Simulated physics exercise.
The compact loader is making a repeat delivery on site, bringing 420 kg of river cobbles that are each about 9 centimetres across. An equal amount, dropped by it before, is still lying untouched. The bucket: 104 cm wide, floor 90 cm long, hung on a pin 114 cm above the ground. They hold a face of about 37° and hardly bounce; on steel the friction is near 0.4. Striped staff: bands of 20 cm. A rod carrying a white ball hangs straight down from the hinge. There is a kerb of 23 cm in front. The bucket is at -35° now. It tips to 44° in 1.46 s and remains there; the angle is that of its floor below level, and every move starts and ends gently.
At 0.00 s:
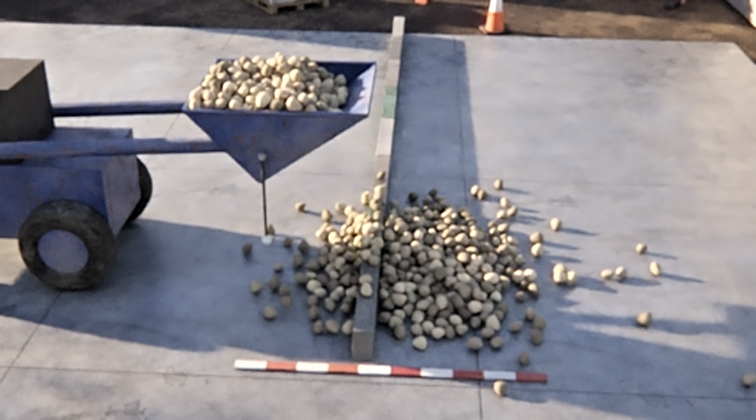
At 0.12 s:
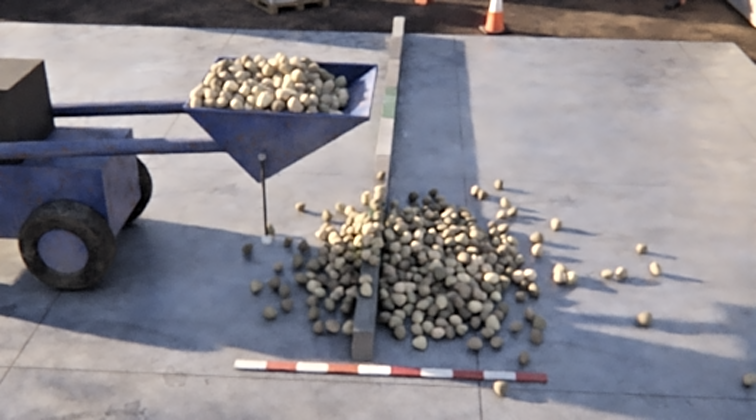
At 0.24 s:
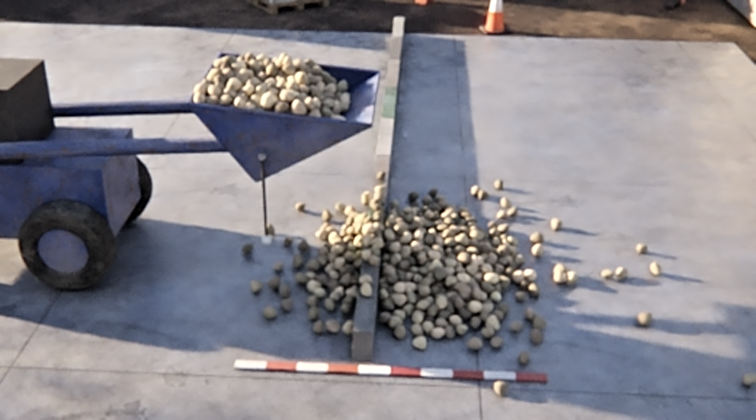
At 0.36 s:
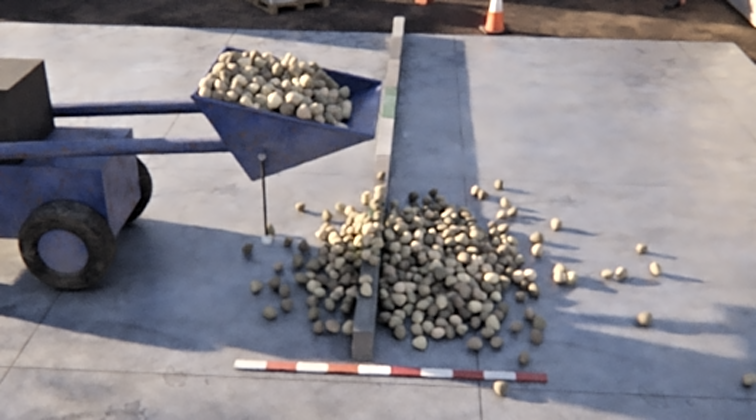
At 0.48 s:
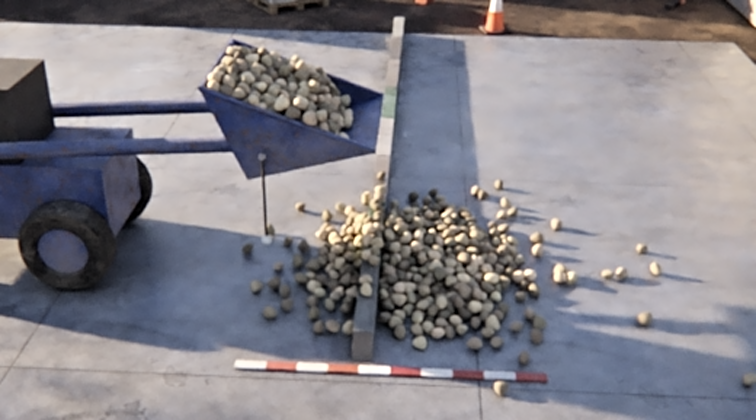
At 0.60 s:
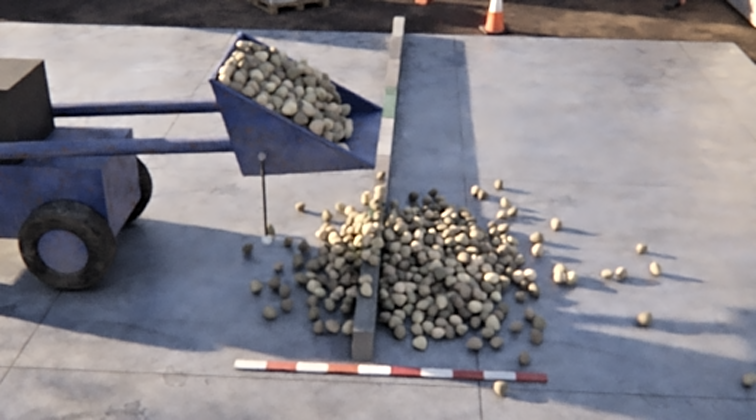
A sunlit concrete yard is seen from above at a slight angle, with an orange-and-white cone at the far edge. On the left, a blue wheeled machine holds a bucket of pale rounded stones beside a long narrow kerb, with more stones heaped across it and a red-and-white striped staff in front. The bucket slowly tilts rightward, its back rising and the stones shifting inside, while the heap and camera stay still.
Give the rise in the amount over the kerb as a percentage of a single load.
50 %.
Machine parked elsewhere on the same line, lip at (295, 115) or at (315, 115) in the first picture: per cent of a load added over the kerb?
Case one about 0 %, case two about 0 %.
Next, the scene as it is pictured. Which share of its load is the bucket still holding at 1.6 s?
Roughly 25 parts in a hundred of the load.
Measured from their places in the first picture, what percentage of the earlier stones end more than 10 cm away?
I'd say roughly 10 per cent of them.
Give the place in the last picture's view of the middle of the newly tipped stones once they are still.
Centre: Approx. (380, 244).
After 1.1 s the floor is at 32°; in per cent of one load, 95 in the bucket, 26 on this side of the kerb, 79 over the kerb; the foremost stones are at (628, 280).
After 1.6 s the floor is at 44°; in per cent of one load, 26 in the bucket, 68 on this side of the kerb, 107 over the kerb; the foremost stones are at (628, 280).
After 1.9 s the floor is at 44°; in per cent of one load, 0 in the bucket, 74 on this side of the kerb, 126 over the kerb; the foremost stones are at (628, 280).
After 4.6 s the floor is at 44°; in per cent of one load, 0 in the bucket, 72 on this side of the kerb, 129 over the kerb; the foremost stones are at (638, 285). Net gain over the kerb, 50.
